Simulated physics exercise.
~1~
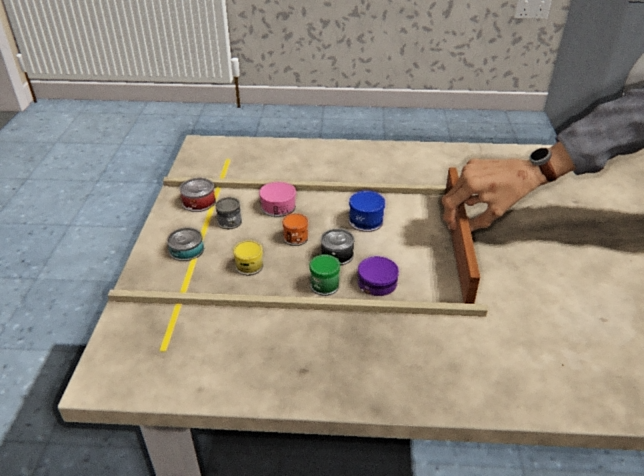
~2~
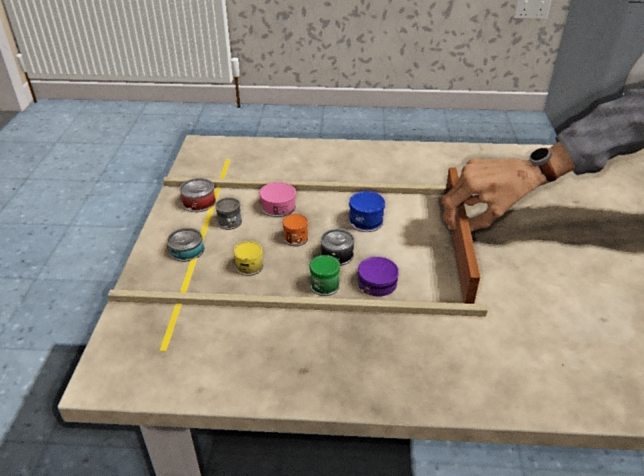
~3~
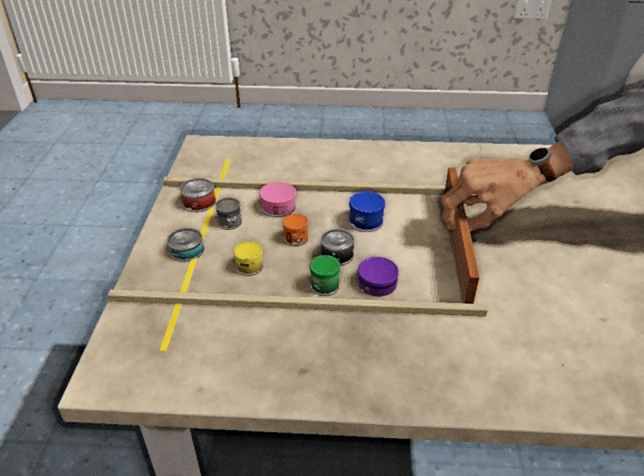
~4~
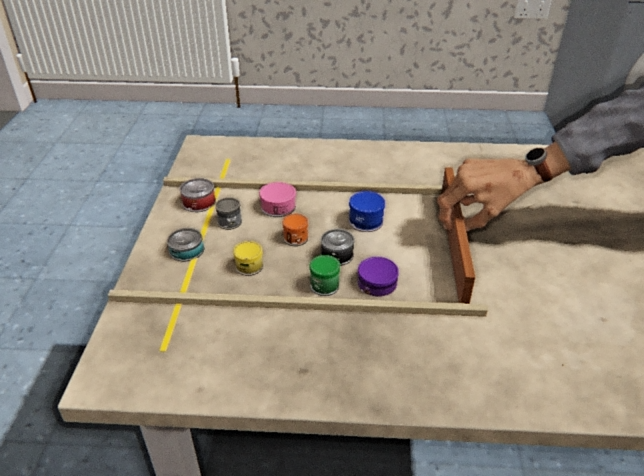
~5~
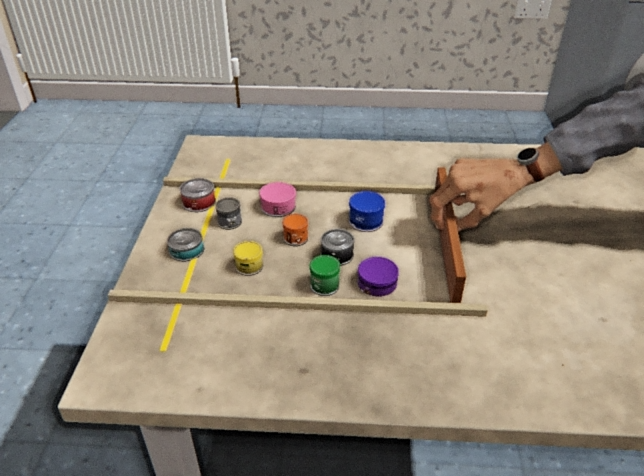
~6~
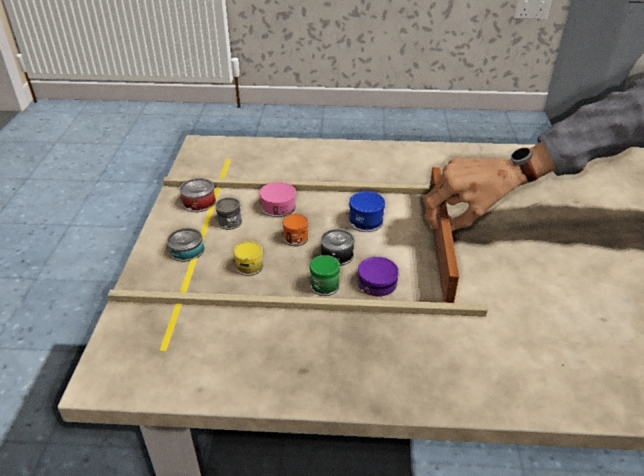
On a pale table marked with a yellow line, small colourful tins and tubs sit scattered between two wooden strips, while a hand grips an upright brown board at the right. The board stays still at first, then the hand slides it slightly left, and the containers do not move.
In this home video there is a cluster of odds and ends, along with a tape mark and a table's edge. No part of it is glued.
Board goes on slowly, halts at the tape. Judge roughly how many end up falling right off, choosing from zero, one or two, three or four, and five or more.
Count off: Nought.
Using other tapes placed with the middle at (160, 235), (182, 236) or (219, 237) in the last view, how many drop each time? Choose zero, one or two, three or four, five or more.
Taking the three places in turn, it would be 5 or more; three or four; no fall at all.
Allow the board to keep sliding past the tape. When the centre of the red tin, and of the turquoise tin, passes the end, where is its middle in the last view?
(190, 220) and (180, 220), roughly.
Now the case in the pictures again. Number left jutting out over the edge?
The total comes out at 1.
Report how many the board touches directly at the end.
Contact count: 5.
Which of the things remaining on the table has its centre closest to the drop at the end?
Red tin ends nearest.
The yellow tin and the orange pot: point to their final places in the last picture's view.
The yellow tin ends at (148, 254) and the orange pot at (189, 228).
A little later, none off yet; red tin at rest near (198, 195); turquoise tin at rest near (186, 245); grey pot at rest near (229, 213).
When it is over, the number that fall off is zero.
